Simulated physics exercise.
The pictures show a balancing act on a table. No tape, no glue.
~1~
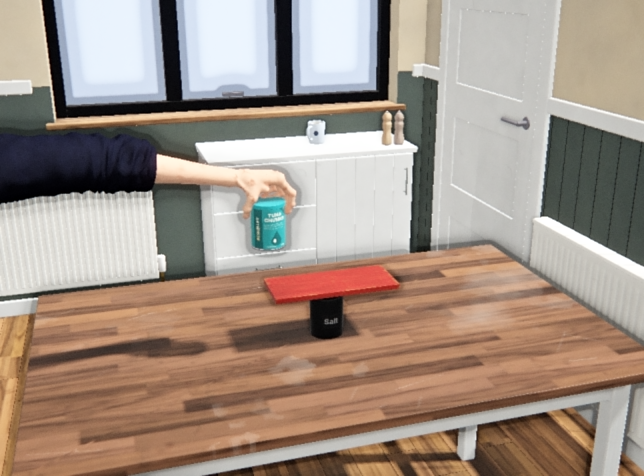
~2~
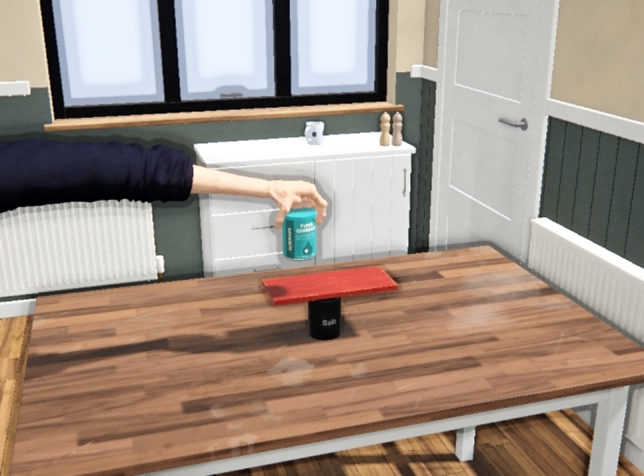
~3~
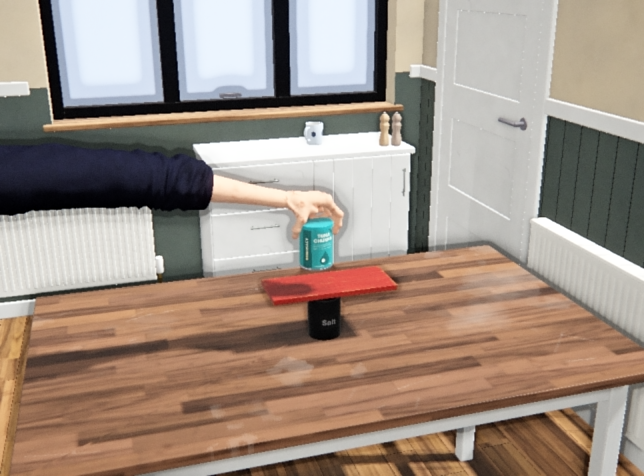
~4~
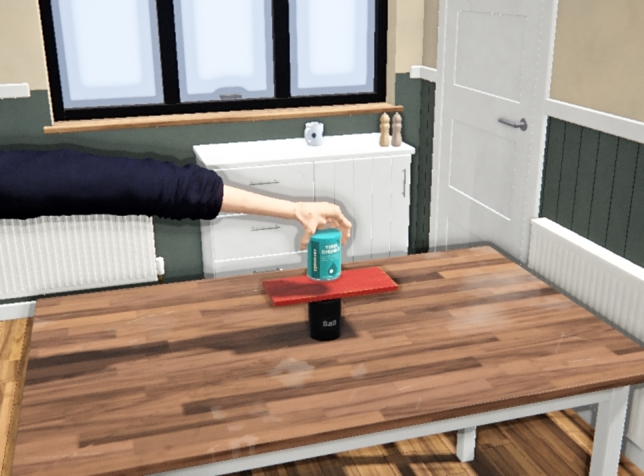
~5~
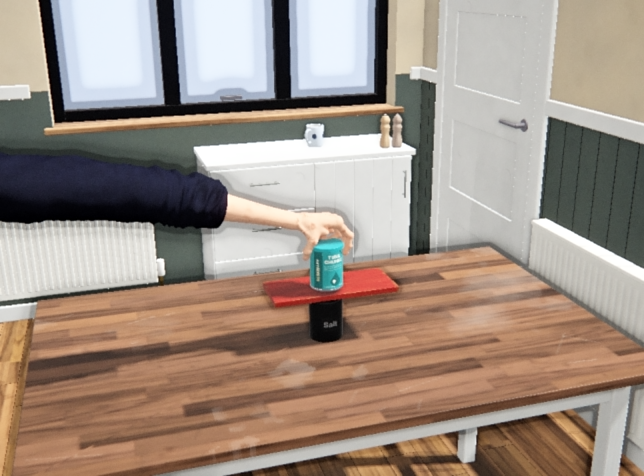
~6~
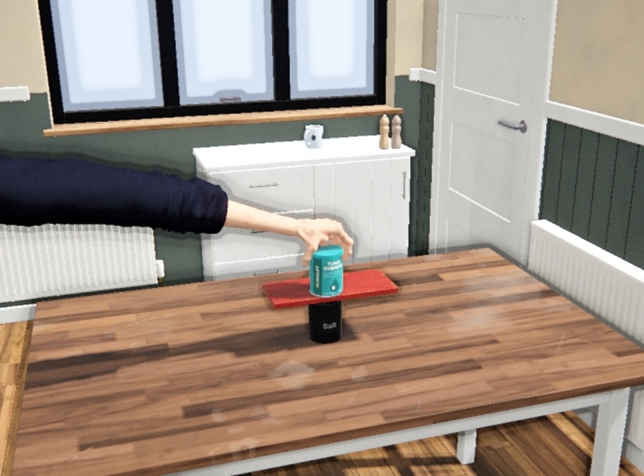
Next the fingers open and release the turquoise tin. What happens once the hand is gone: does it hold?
As it turns out, it holds.
Then, 0.20 s later than the last frame, all is still.
Then, 0.40 s later than the last frame, turquoise tin resting near (326, 271).
When it is over, all 3 as before. End places, in pixels of the last picture, turquoise tin near (326, 271). The stack stays up.
